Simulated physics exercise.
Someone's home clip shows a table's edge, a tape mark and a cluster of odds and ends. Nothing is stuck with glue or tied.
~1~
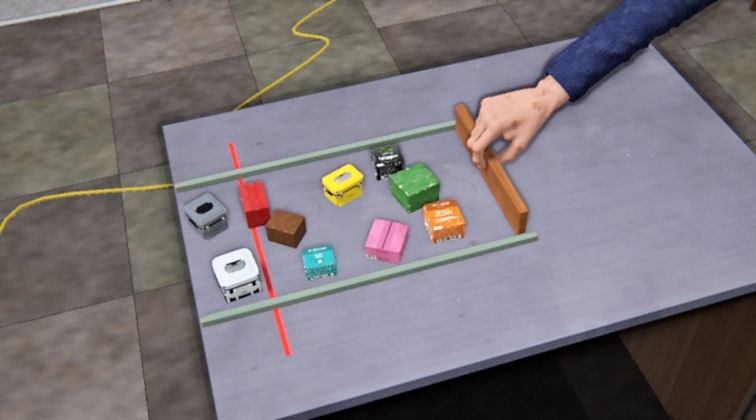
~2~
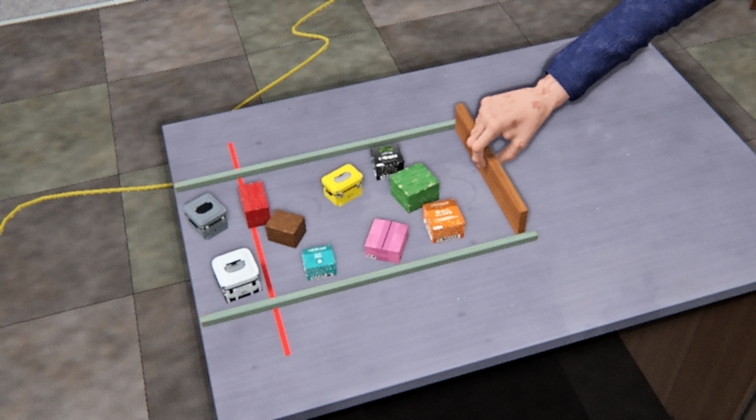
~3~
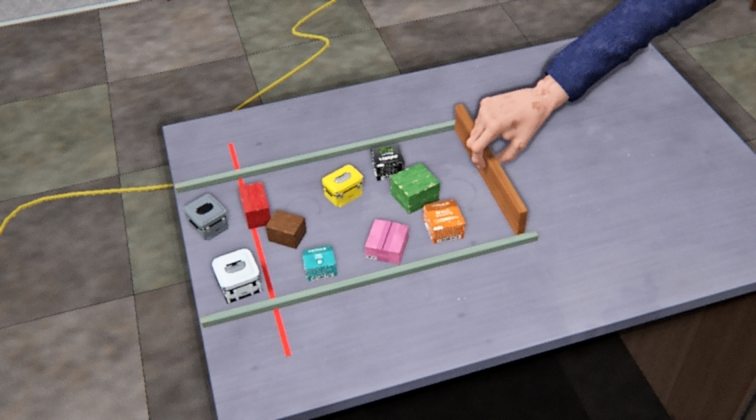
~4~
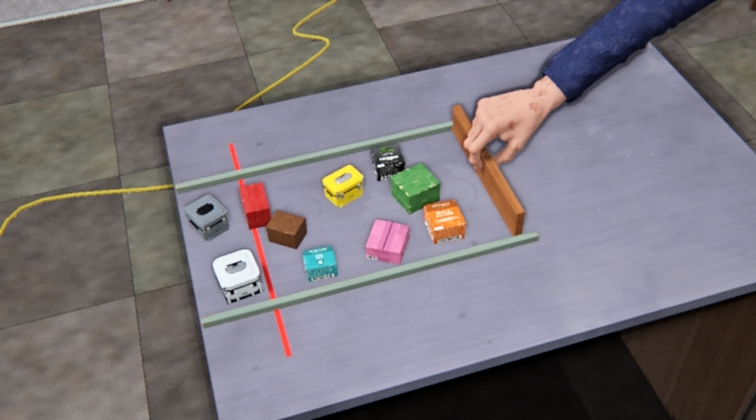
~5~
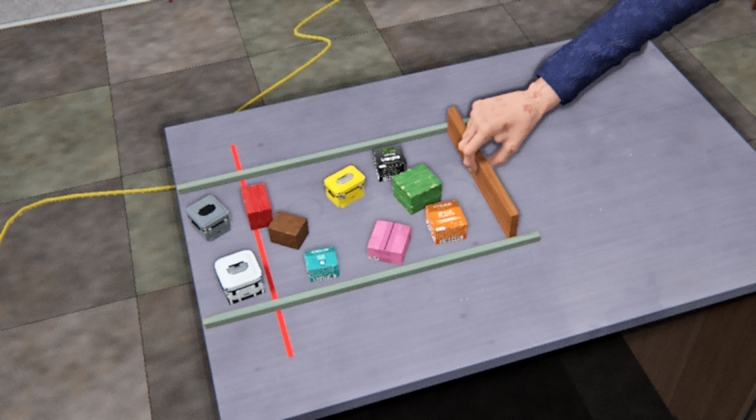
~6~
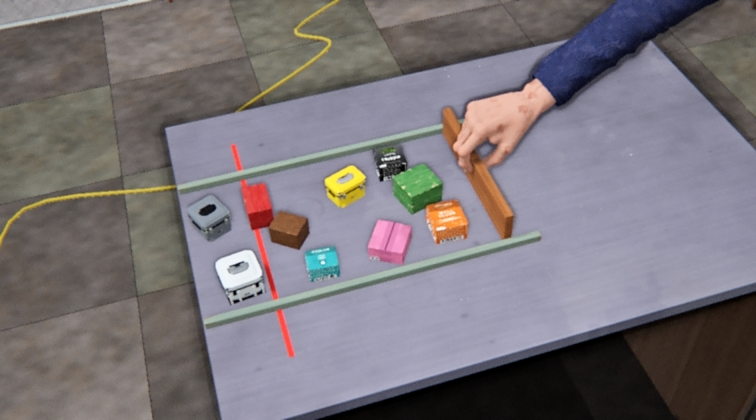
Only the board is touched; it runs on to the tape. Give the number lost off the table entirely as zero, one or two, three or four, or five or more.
The table is going to lose three pieces, maybe four.
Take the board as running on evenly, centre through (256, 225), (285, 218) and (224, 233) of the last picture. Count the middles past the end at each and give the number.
Middles past end - pos 1: 3, pos 2: 2, pos 3: 6.
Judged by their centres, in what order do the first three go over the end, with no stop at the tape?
Order: White case, then grey case, then turquoise box.
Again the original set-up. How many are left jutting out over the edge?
0 of them.
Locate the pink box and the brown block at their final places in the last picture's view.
First: About (219, 296); second: About (212, 257).
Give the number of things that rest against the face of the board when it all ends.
4 of them.
A little later, none off yet; grey case at rest near (210, 219); white case at rest near (240, 276); red block at rest near (258, 207).
Next, none off yet; grey case shifted about its own width near (187, 228); white case tilted a little near (187, 288); red block shifted about its own width near (216, 220).
When it is over, the number that fall off is three or four; down, turquoise box, white case and grey case.
